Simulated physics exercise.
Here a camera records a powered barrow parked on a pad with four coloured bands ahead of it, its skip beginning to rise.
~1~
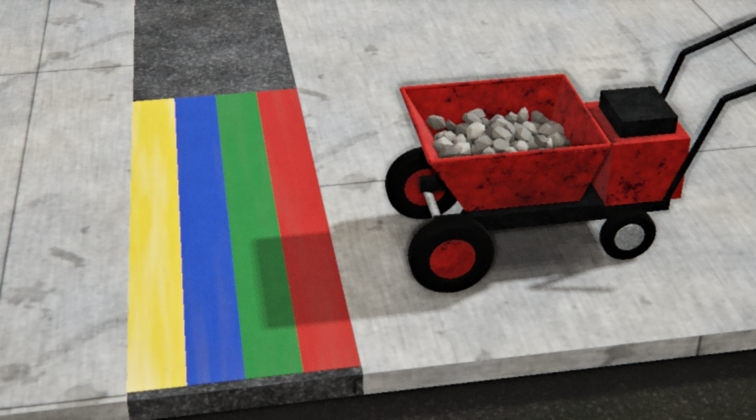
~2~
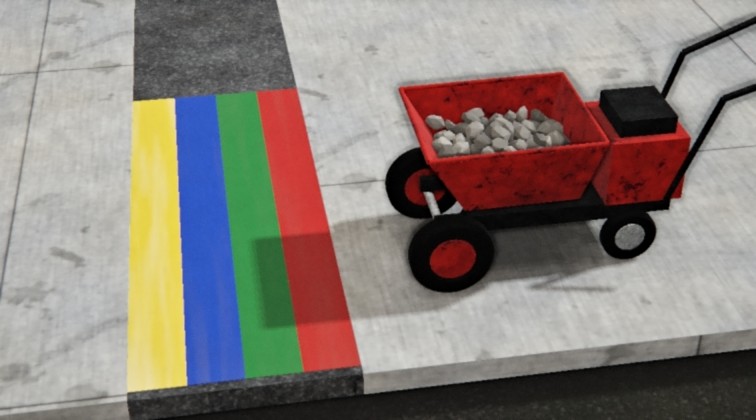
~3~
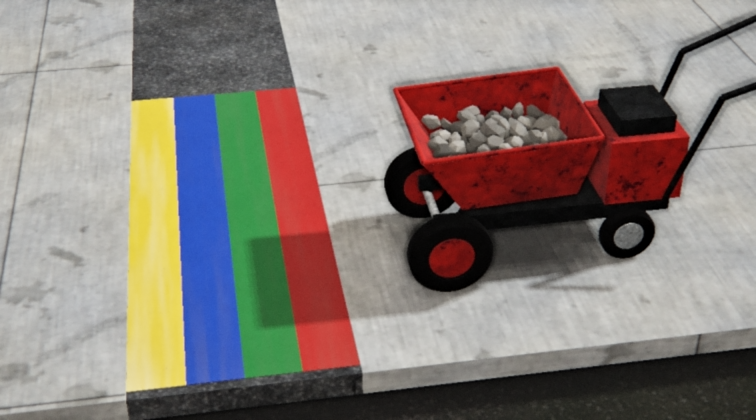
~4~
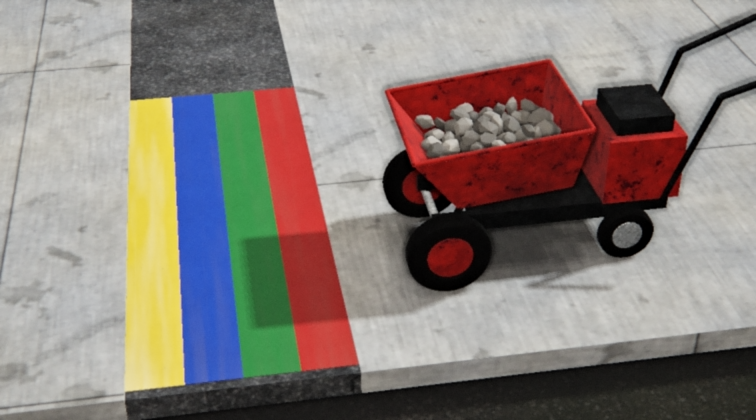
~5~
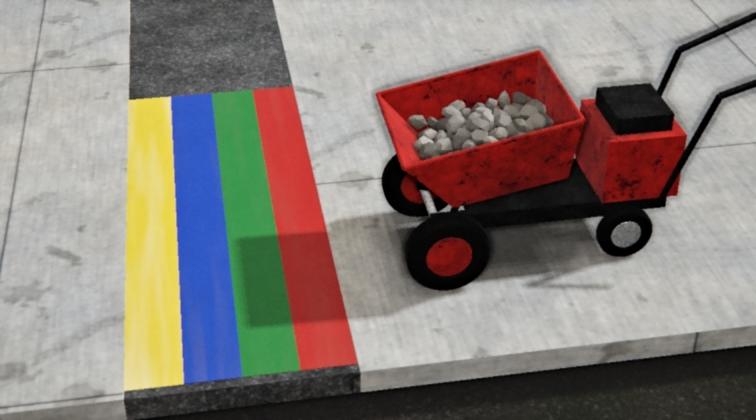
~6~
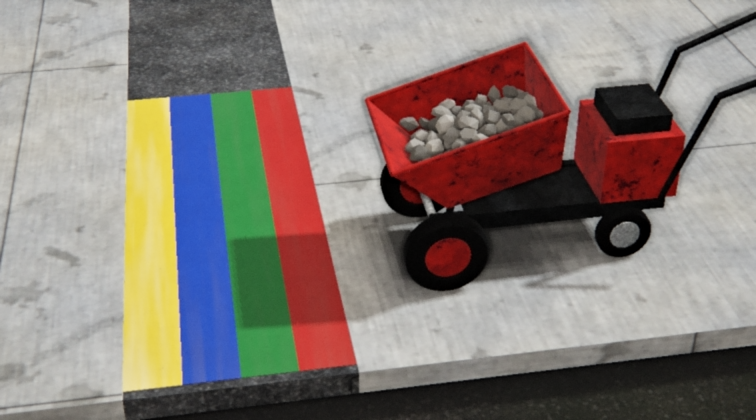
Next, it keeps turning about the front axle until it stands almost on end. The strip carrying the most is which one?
That would be the red strip.
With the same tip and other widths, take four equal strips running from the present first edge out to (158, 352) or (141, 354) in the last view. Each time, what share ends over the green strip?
About 30 and 30 per cent.
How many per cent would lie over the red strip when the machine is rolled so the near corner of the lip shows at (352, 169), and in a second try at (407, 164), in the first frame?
Roughly 0 per cent first, then roughly 30 per cent.
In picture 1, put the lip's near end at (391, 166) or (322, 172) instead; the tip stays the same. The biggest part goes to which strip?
The first case gives the strip in green, the second gives the blue strip.
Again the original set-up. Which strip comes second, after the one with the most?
The runner-up is the green one.
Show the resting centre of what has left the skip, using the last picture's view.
Once nothing moves, the middle sits near (284, 263).
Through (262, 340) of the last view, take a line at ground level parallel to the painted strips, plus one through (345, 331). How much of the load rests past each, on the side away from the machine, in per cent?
Close to 20 and 80 per cent respectively.
Soon after the last picture, skip tipped steeply; all in the skip.
A little later, skip tipped right over; nearly all in the skip; a small part over the red strip; a stray few over the green strip.
Later still, skip tipped right over; about a quarter in the skip; about a third over the red strip; about a quarter over the green strip; a small part over the blue strip; a stray few over the yellow strip.
By the end, skip tipped right over; a small part in the skip; about half over the red strip; about a quarter over the green strip; a small part over the blue strip; a stray few over the yellow strip; a stray few off the paint.
